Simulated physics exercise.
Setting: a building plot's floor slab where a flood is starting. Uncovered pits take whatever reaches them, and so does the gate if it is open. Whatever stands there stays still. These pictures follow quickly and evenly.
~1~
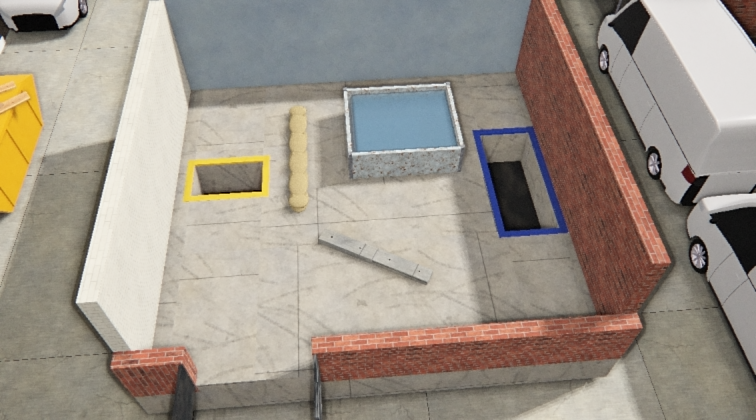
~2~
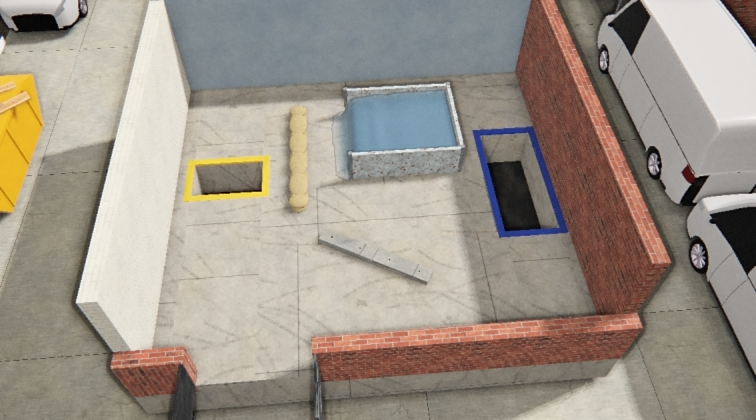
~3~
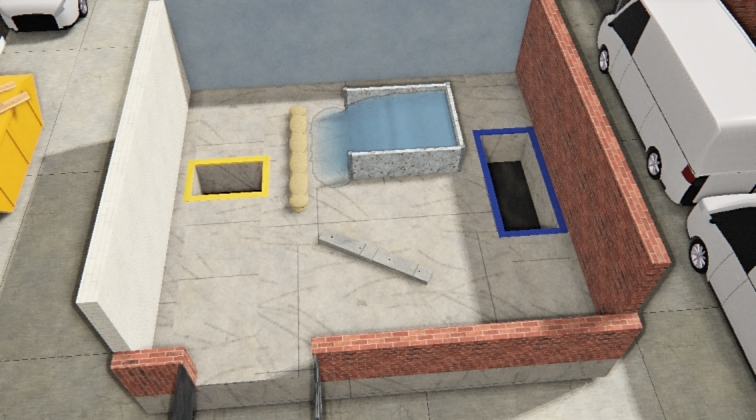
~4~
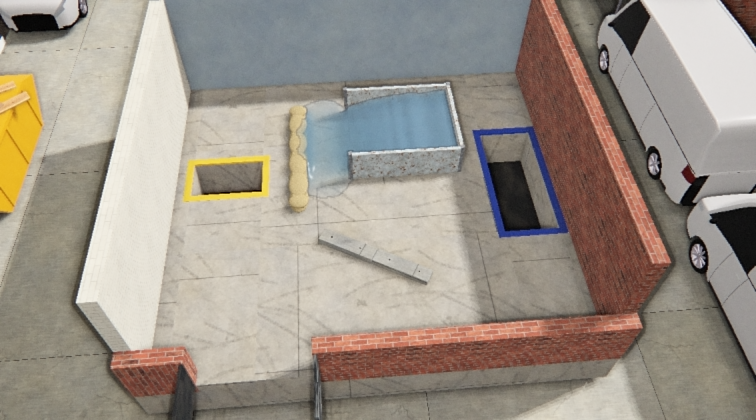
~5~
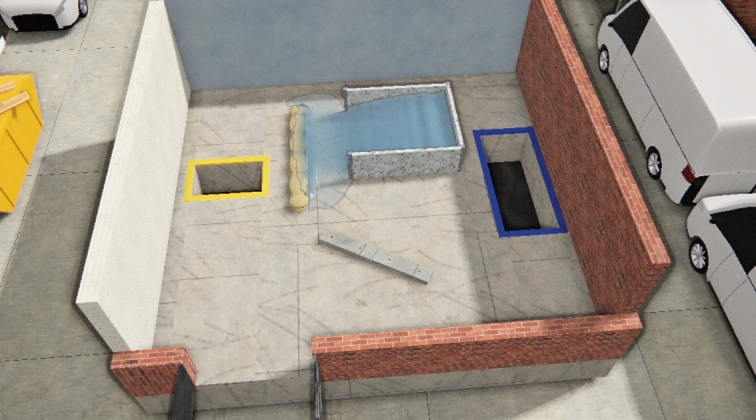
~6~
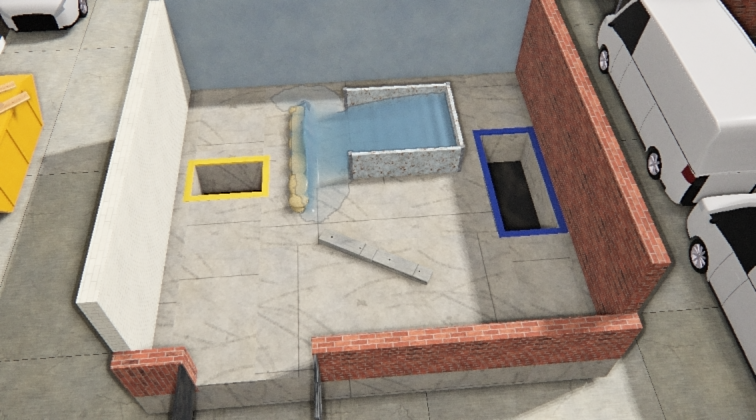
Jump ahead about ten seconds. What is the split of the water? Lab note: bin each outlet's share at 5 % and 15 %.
Bins - gate: 5 to 15 %; yellow pit: Over 15 %; blue pit: 5 to 15 %.
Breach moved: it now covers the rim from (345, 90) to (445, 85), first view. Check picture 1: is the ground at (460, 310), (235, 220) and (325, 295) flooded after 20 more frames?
Note, points one to three: Unreached / unreached / unreached.
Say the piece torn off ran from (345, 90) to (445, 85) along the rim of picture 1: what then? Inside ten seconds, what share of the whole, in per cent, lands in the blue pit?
For blue, it comes to 30 percent.
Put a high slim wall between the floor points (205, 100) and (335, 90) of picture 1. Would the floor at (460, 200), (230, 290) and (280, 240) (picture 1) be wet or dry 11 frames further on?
In order: Dry; dry; wet.
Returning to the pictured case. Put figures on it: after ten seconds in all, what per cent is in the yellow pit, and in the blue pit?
About 22 percent for the first and about 12 percent for the second.
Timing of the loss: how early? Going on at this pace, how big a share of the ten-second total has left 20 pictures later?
It comes to around 20 per cent.
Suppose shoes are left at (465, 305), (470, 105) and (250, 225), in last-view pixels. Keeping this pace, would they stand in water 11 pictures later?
Taking them as listed, I'd call them high and dry, high and dry and soaked through.
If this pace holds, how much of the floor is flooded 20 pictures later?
It comes out near 55 percent.
A moment on, water covers 20 % of the floor; the gate 0 %, the yellow pit 1 %, the blue pit 0 %.
Next, water covers 40 % of the floor; the gate 0 %, the yellow pit 4 %, the blue pit 0 %.
Then, water covers 55 % of the floor; the gate 2 %, the yellow pit 5 %, the blue pit 0 %.
Later, water covers 65 % of the floor; the gate 5 %, the yellow pit 15 %, the blue pit 4 %.
In the end, water covers 85 % of the floor; the gate 8 %, the yellow pit 23 %, the blue pit 12 %.
